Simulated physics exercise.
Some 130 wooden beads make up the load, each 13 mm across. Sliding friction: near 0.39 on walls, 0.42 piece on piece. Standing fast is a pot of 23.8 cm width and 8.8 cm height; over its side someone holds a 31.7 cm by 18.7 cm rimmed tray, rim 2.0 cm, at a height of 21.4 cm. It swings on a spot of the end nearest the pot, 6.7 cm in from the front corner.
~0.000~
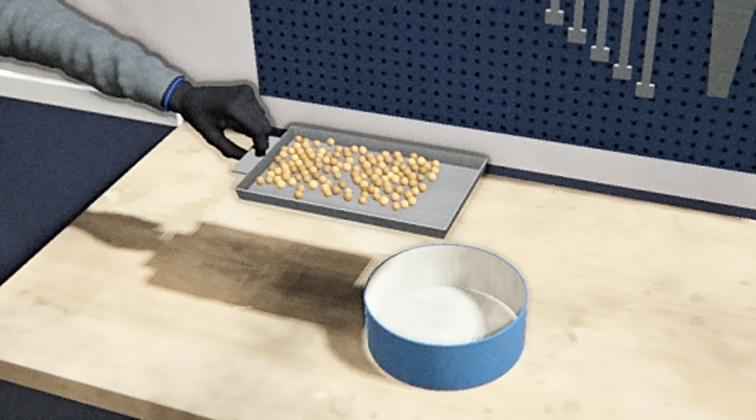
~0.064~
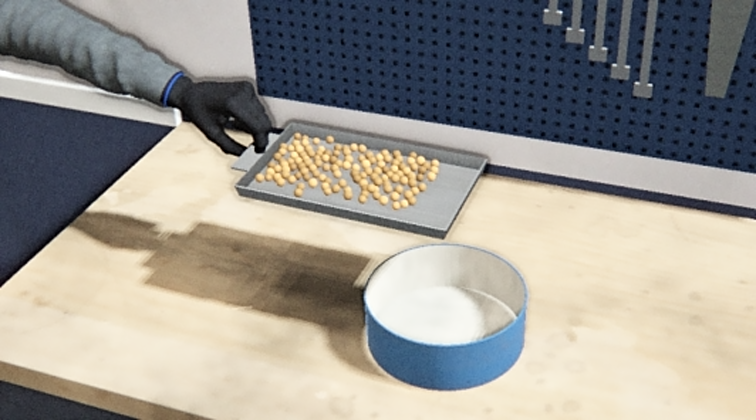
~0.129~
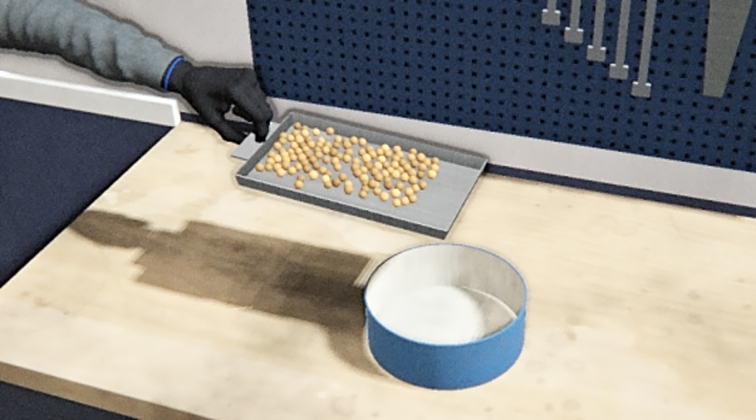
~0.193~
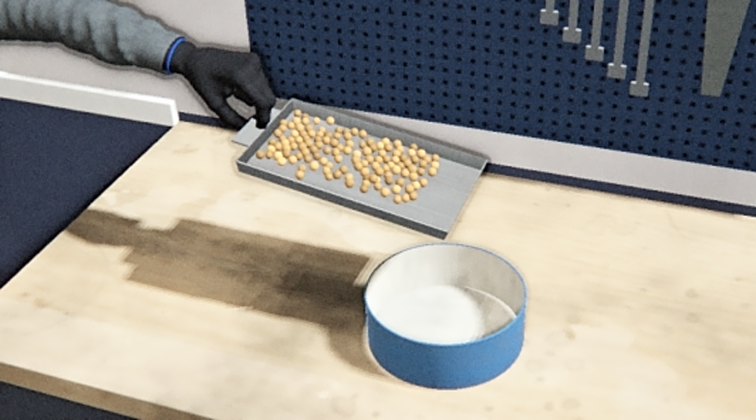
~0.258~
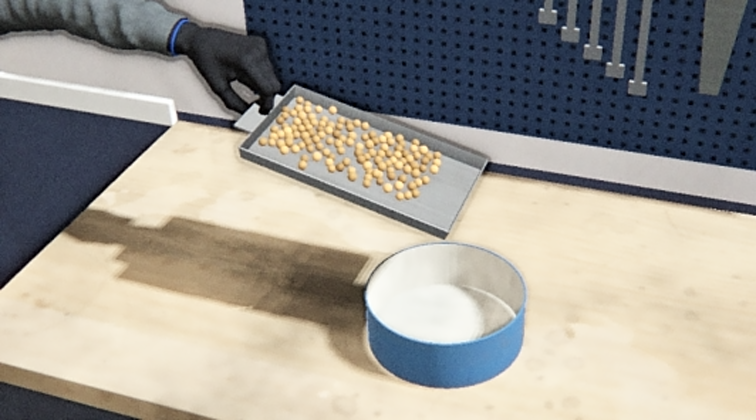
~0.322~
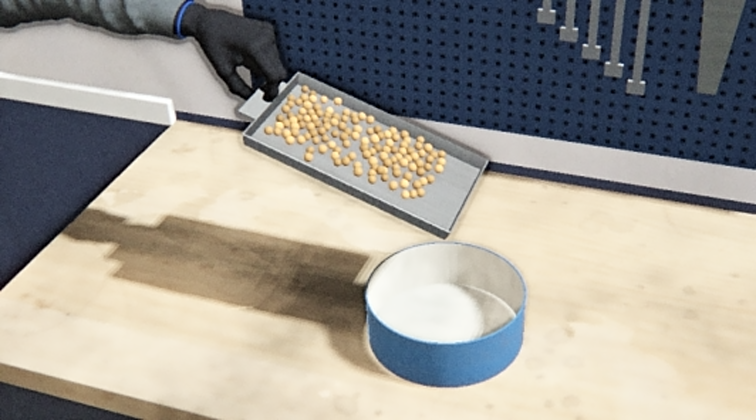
A gloved hand in a grey sleeve, at the upper left, raises the near-left end of a grey rimmed tray, tilting it steadily down towards the right while the round tan beads on it shift barely, if at all. Below the tray's right end, a blue pot with a white inside stands still on a pale wooden bench. Seen from above by an unmoving camera, the workshop has a dark blue pegboard with hanging tools behind.
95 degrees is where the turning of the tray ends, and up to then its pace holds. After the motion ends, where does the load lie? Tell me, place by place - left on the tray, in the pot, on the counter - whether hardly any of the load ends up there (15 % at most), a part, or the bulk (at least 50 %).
Tray - hardly any, pot - the bulk, counter - a part.
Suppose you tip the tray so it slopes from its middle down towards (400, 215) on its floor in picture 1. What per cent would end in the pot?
100 %.
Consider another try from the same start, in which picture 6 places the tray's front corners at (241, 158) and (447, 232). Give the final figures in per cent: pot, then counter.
Pot 100 % / counter 0 %.
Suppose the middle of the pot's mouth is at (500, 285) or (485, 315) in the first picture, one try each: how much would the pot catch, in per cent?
95 % and 65 %.
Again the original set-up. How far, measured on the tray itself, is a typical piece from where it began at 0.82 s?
By then it sits near 16 cm from where it began.
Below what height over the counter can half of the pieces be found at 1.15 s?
Some 24 cm above the counter.
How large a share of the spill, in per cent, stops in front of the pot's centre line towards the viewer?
10 %.
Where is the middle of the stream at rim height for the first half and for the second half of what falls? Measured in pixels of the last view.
First near (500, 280), later near (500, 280).
Then, at 0.82 s, tilt 55 degrees; the tray holds 95 %, the pot 0 %.
After 1.15 s, tilt 79 degrees; the tray holds 75 %, the pot 15 %.
After 1.58 s, tilt 95 degrees; the tray holds 10 %, the pot 40 %.
In the end, at 2.7 s, tray 0 %, pot 65 %, counter 35 %.
